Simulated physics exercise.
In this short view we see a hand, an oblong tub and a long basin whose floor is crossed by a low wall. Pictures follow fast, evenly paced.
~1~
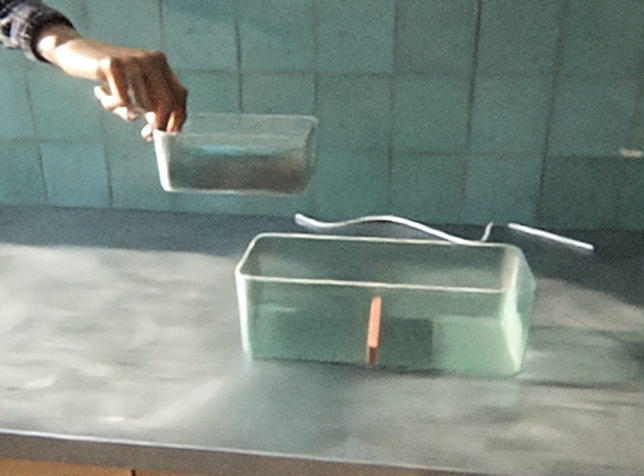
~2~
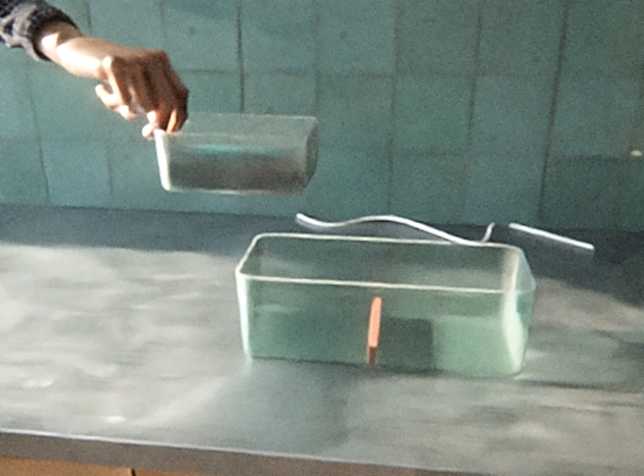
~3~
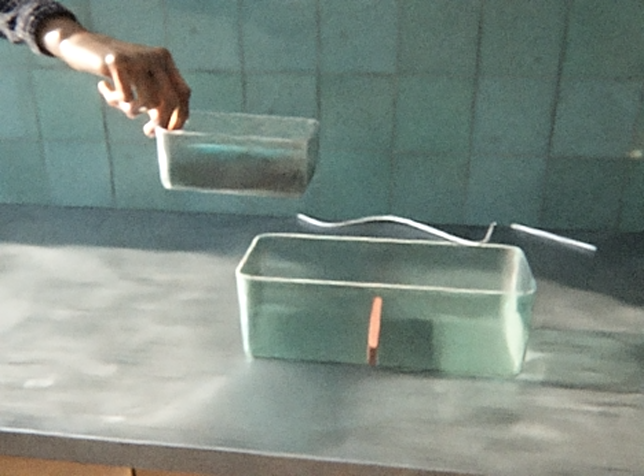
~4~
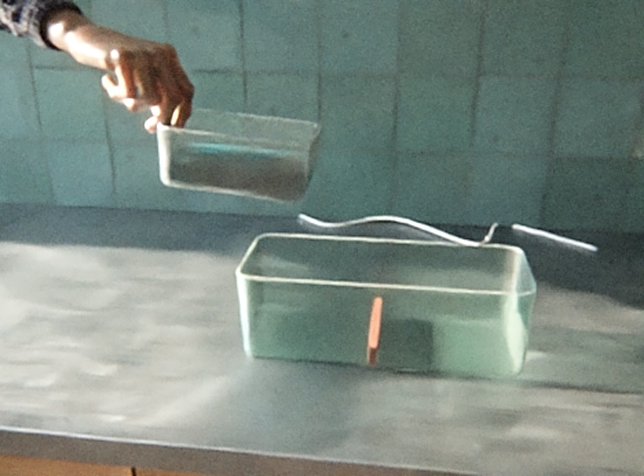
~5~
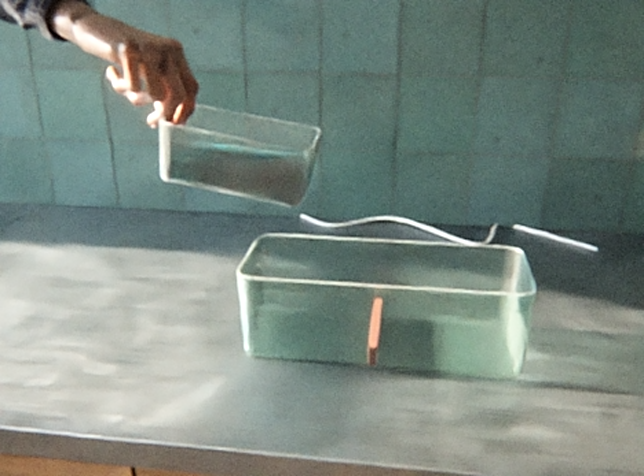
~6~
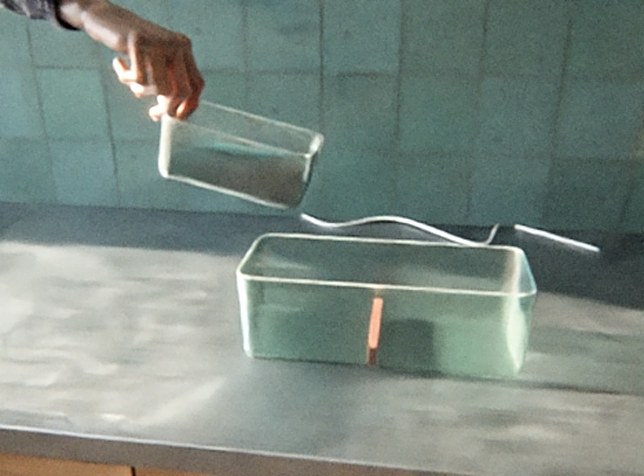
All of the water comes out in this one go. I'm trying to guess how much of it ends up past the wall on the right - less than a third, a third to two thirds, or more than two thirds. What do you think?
After it calms, what's right of the wall is a small share, below one third.
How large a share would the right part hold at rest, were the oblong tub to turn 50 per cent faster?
It comes to about 30 per cent.
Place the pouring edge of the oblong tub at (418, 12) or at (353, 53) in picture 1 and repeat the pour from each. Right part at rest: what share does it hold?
Around 80 percent first, around 55 percent second.
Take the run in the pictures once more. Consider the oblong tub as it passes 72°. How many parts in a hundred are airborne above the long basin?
Around 40 percent.
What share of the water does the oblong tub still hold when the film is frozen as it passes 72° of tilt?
Near 45 per cent.
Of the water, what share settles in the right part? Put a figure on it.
Roughly 15 %.
A moment on, the oblong tub is tipped part way and 43 per cent is still to pour, 17 is left of the wall and 0 right of it.
Next, the oblong tub is tipped right over and 10 per cent is still to pour, 72 is left of the wall and 7 right of it.
Then the oblong tub is tipped right over and 0 per cent is still to pour, 83 is left of the wall and 15 right of it.
Later the oblong tub is tipped right over and 0 per cent is still to pour, 81 is left of the wall and 17 right of it.
In the end 81 per cent lies left of the wall, 17 right of it and 2 outside.
